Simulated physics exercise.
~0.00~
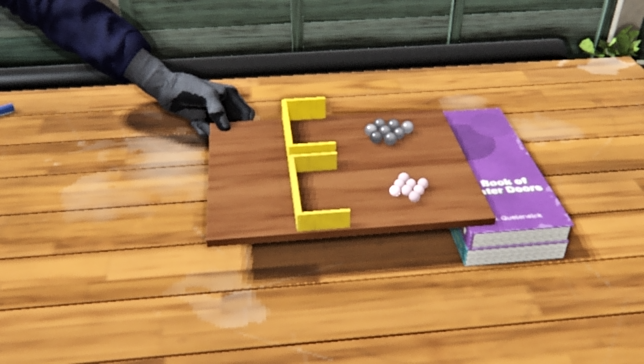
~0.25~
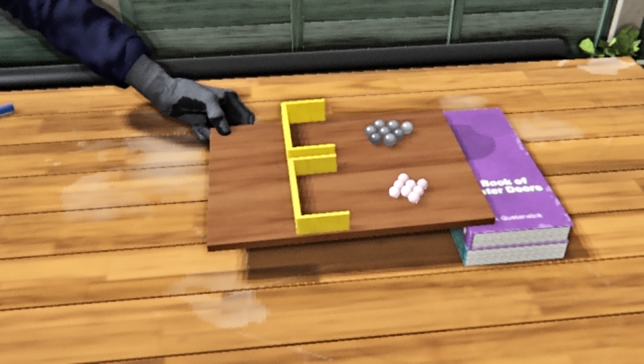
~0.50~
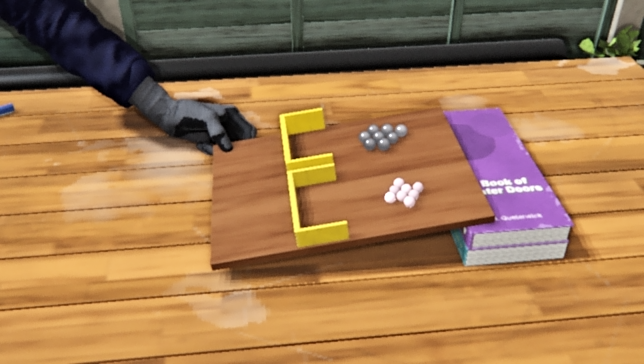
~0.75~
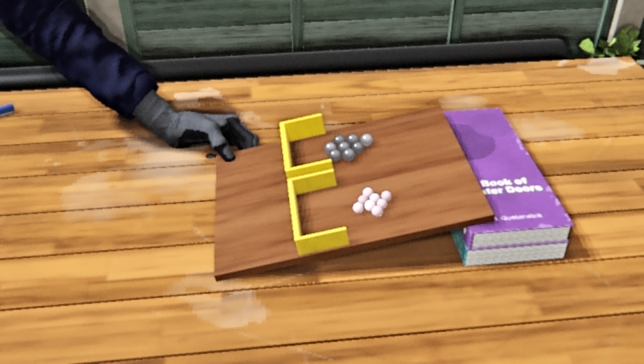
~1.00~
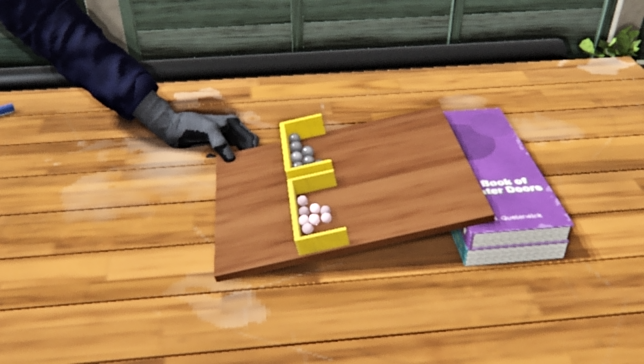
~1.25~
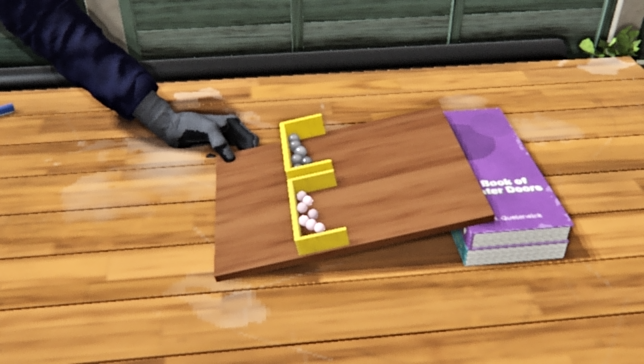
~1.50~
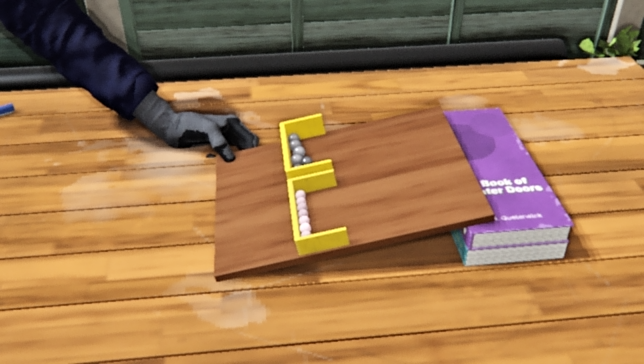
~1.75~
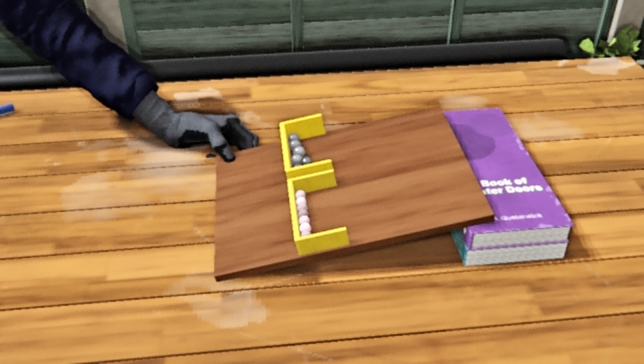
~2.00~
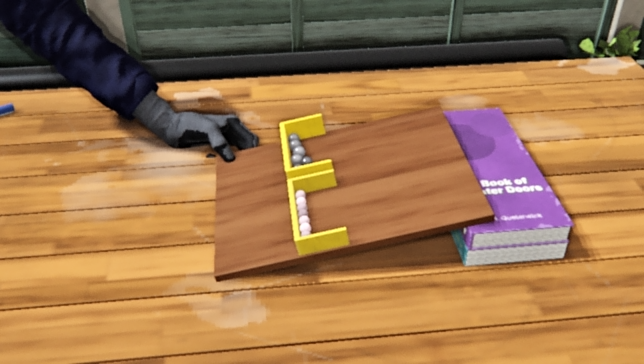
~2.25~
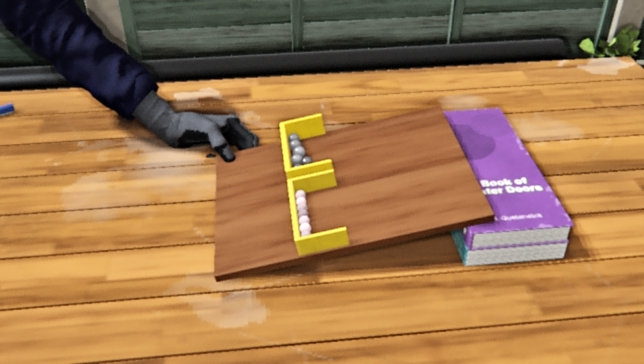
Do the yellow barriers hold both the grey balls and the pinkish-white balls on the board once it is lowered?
Yes, both groups slide down the sloping board and pile up behind their yellow barriers, where they stay.
